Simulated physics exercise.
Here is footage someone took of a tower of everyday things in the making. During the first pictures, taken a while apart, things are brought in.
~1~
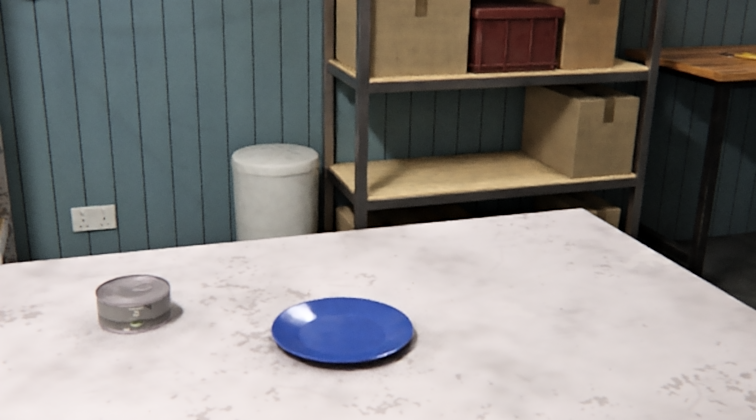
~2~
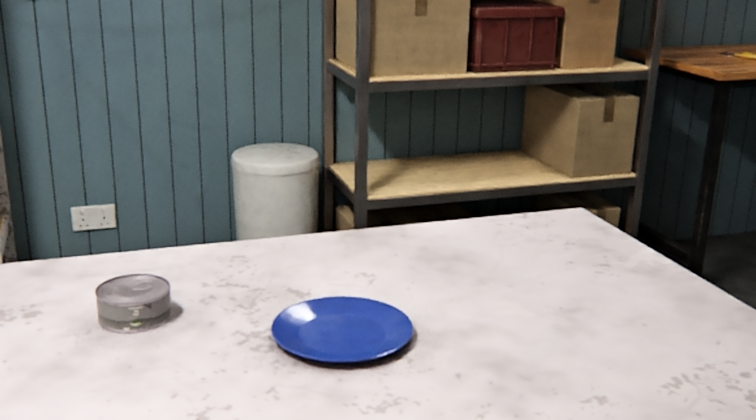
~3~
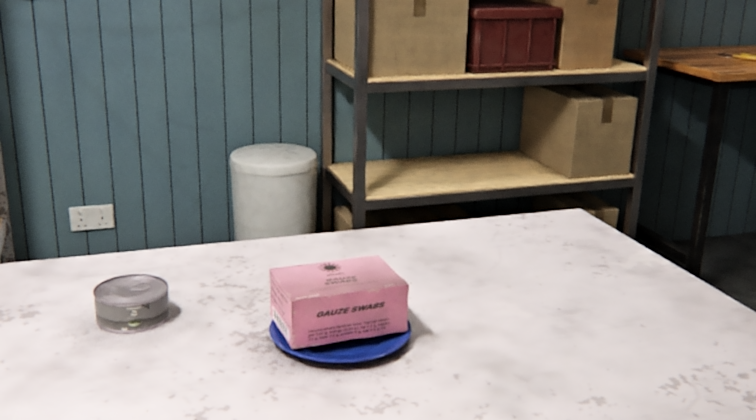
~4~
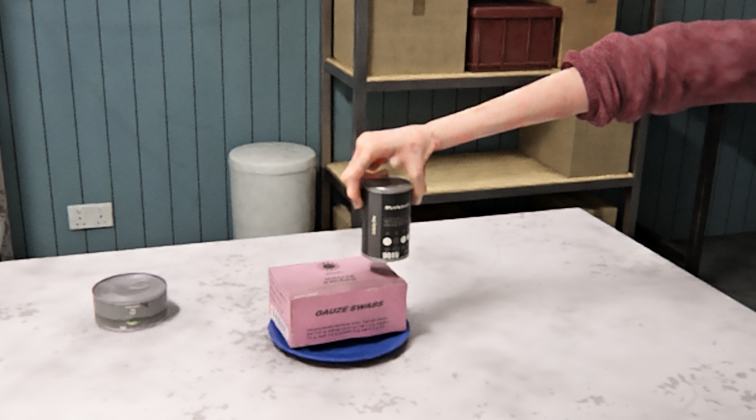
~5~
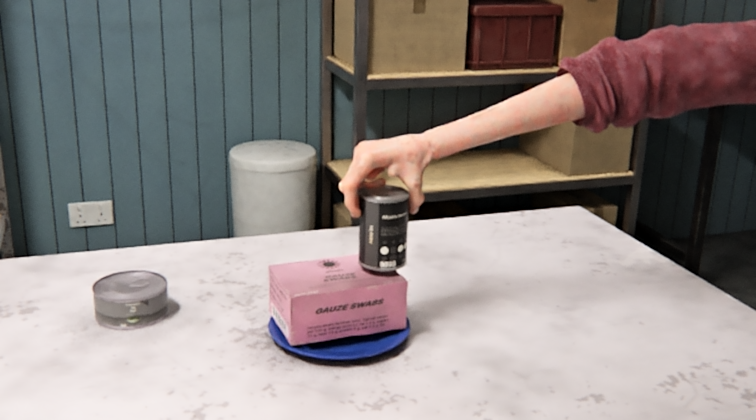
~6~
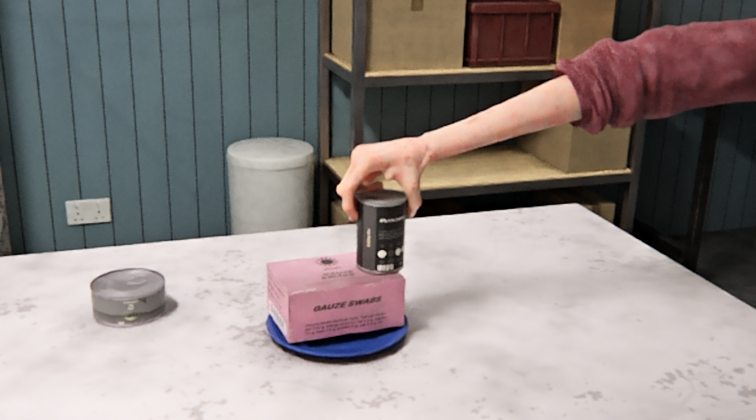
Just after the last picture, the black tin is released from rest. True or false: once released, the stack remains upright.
True.
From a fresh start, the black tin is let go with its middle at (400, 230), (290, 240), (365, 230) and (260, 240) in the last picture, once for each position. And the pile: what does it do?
Attempt one, the pile falls over; attempt two, it survives; attempt three, it survives; attempt four, it falls over.
Then, 0.20 s on from there, no change.
Then, 0.50 s on from there, black tin resting near (381, 232).
In the end, all 4 unmoved. At the end, from the last picture's camera, black tin near (381, 232). The pile stays up.
